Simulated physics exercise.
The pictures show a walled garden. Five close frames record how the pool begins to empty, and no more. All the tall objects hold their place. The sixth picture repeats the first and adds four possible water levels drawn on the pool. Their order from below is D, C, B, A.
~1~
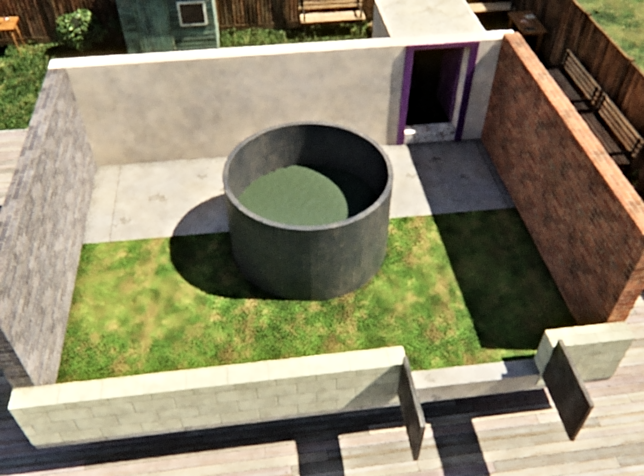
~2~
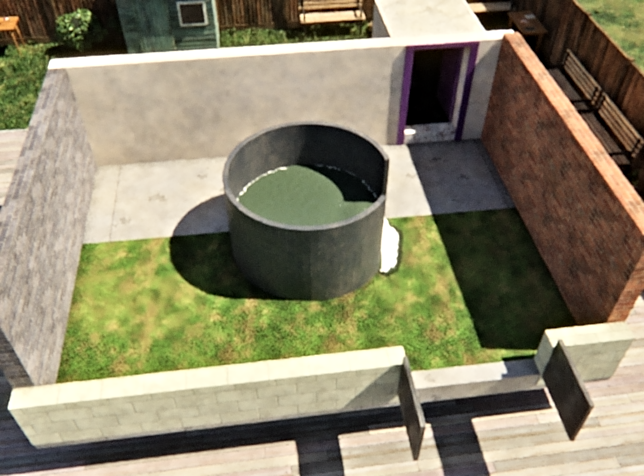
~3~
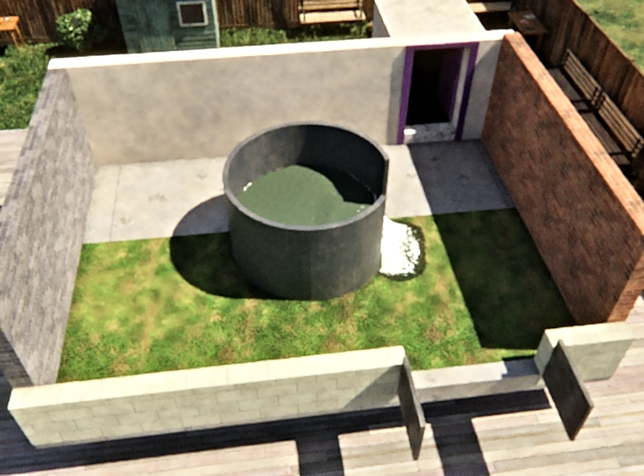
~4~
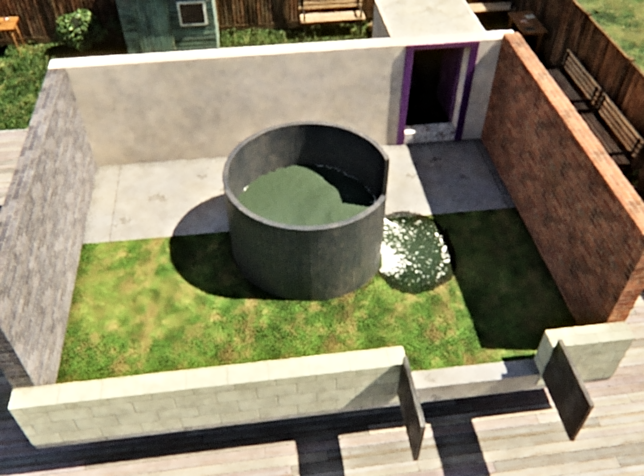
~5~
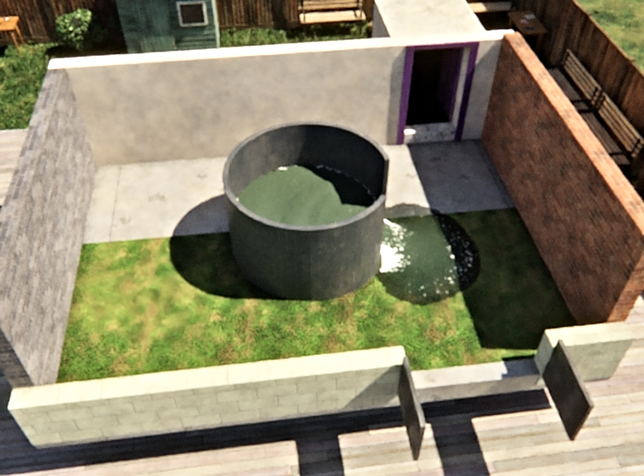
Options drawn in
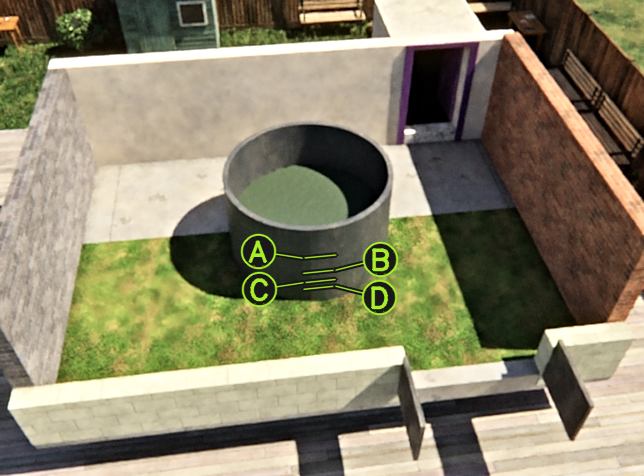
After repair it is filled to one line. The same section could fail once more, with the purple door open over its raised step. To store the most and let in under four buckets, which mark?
A is the one.
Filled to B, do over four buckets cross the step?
No, that is safe.
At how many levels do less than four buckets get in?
All of them.
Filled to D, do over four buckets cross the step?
No, not at all.
On the marked copy, A at (319, 256); B at (319, 271); C at (319, 281); D at (319, 287); from the bottom up D, C, B, A.
If A is chosen, a splash gets over, under a bucket.
If B is chosen, nothing gets over.
If C is chosen, nothing gets over.
If D is chosen, nothing gets over.
